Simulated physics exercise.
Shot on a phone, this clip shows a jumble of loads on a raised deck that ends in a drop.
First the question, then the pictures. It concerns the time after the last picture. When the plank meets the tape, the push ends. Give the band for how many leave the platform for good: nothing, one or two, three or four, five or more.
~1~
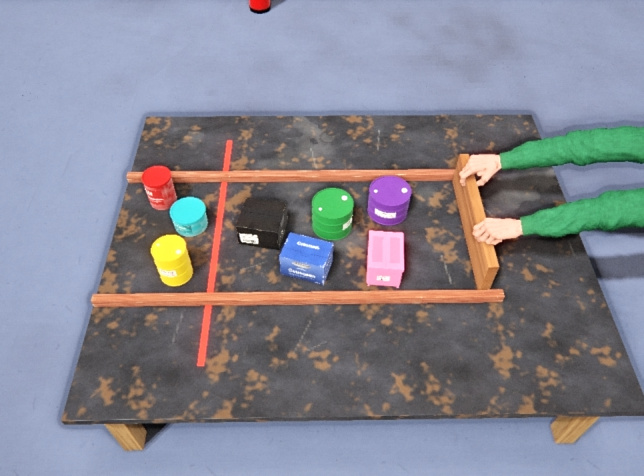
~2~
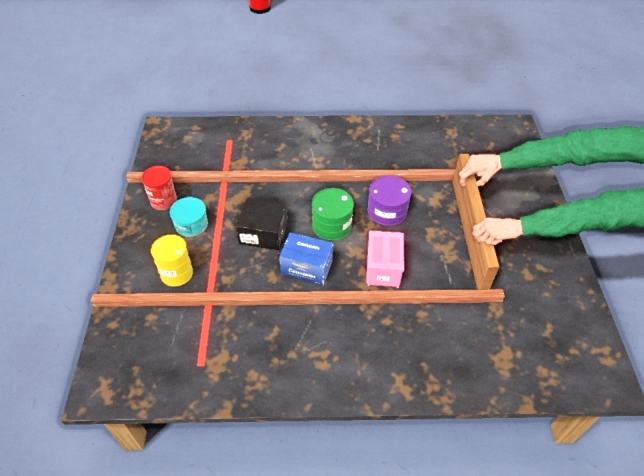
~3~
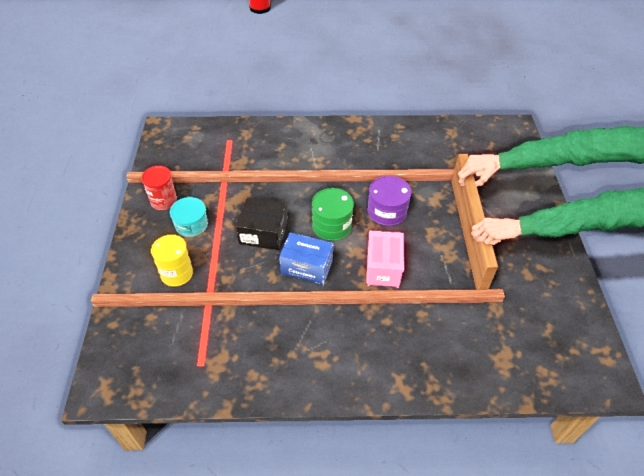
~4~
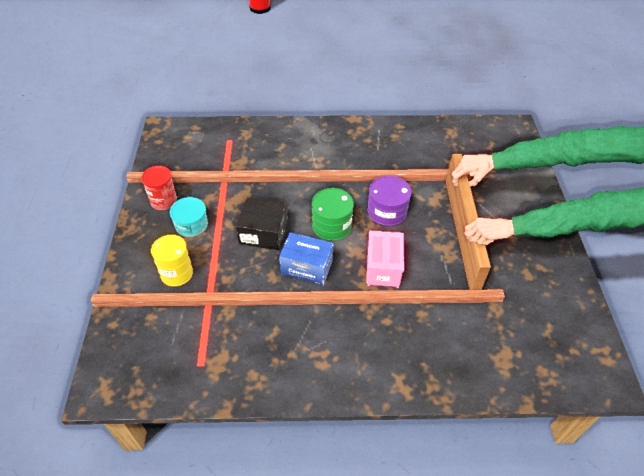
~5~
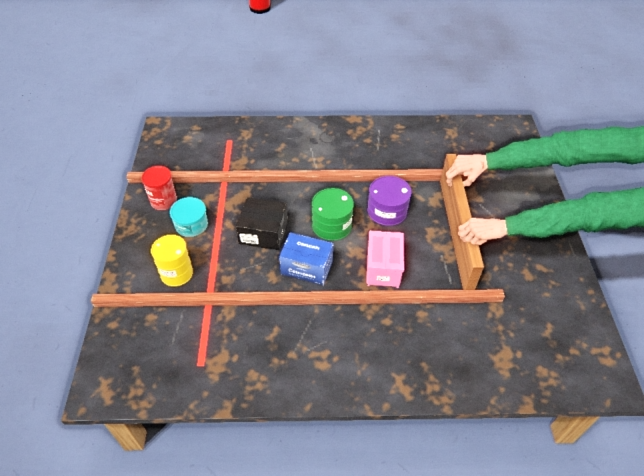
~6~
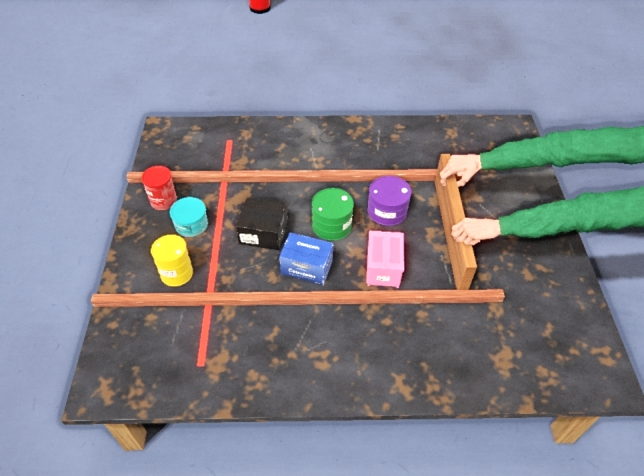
Not one drops off.
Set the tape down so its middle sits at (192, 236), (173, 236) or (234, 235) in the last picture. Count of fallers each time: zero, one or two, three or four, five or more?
One after another: Either one or two; 1 or 2; no fall at all.
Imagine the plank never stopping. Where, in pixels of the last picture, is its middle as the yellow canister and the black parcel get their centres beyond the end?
Roughly at (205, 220) and roughly at (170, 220).
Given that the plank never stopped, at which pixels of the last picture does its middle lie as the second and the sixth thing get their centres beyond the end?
The middle is near (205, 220) first and near (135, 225) after.
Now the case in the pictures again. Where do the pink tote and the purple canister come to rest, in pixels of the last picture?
Final positions - pink tote around (194, 266), purple canister around (199, 200).
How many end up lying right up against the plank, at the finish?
3 in contact.
Early on, none off yet; red pail at rest near (160, 189); yellow canister at rest near (173, 261); turquoise pail at rest near (190, 217).
Finally, the number that fall off is zero.
